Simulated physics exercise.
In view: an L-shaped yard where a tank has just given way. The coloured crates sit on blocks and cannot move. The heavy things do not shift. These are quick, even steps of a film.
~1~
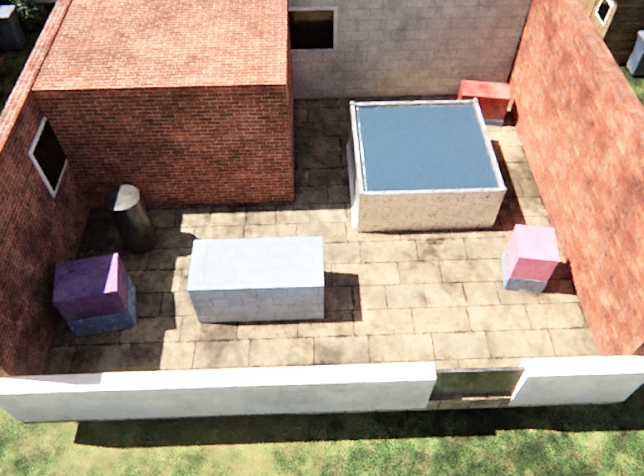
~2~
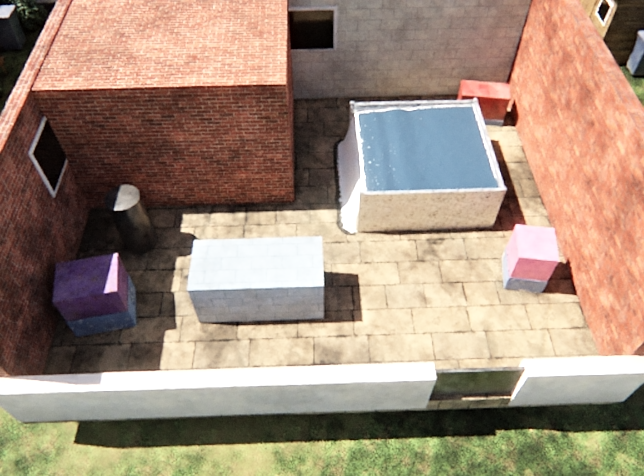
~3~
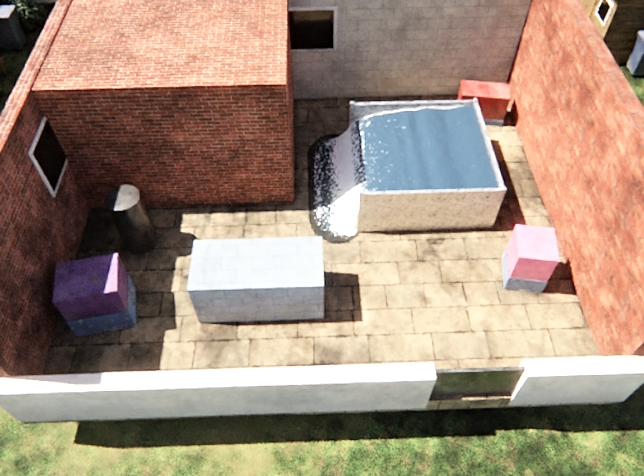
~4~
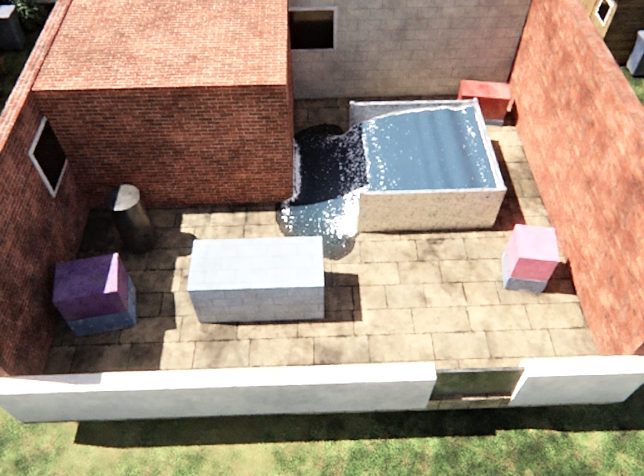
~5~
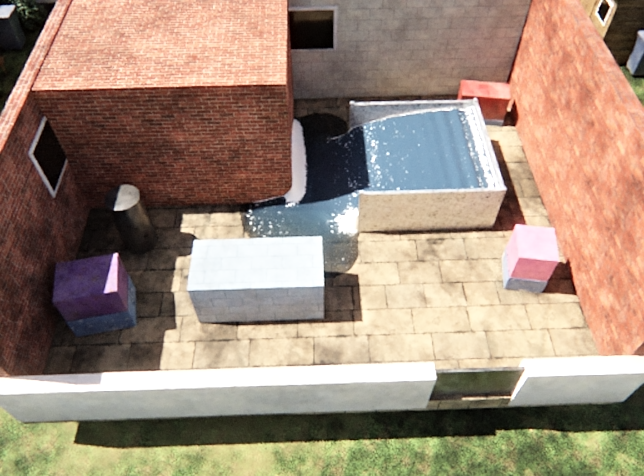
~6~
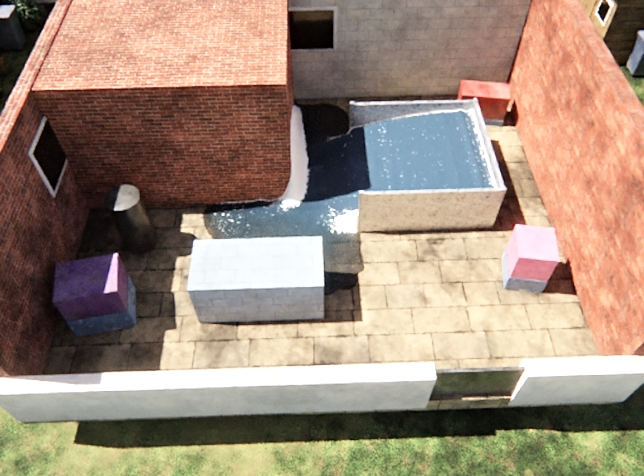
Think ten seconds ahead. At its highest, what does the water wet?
One by one: The pink crate stays dry; the red crate gets wet; the purple crate stays dry.
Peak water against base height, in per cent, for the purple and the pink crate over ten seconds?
About 70 and 70 per cent.
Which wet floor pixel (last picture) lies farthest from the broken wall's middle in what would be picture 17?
I would point to (36, 398).
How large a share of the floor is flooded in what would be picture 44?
Some 100 per cent.
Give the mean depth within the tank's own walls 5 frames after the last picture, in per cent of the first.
About 50 per cent.
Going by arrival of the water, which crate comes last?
The one in pink.
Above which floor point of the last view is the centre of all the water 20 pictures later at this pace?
I would point to (319, 195).
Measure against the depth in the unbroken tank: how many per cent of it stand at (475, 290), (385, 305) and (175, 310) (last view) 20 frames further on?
In that order: 2, 4 and 2 per cent.
A moment on, water covers 30 % of the floor; the pink crate not reached, the red crate not reached, the purple crate water round its plinth.
Next, water covers 50 % of the floor; the pink crate not reached, the red crate water round its plinth, the purple crate water round its plinth.
Then, water covers 75 % of the floor; the pink crate water round its plinth, the red crate water round its plinth, the purple crate water round its plinth.
Later, water covers 100 % of the floor; the pink crate water round its plinth, the red crate water round its plinth, the purple crate water round its plinth.
In the end, water covers 100 % of the floor; the pink crate stayed above the water, the red crate was topped, the purple crate stayed above the water.
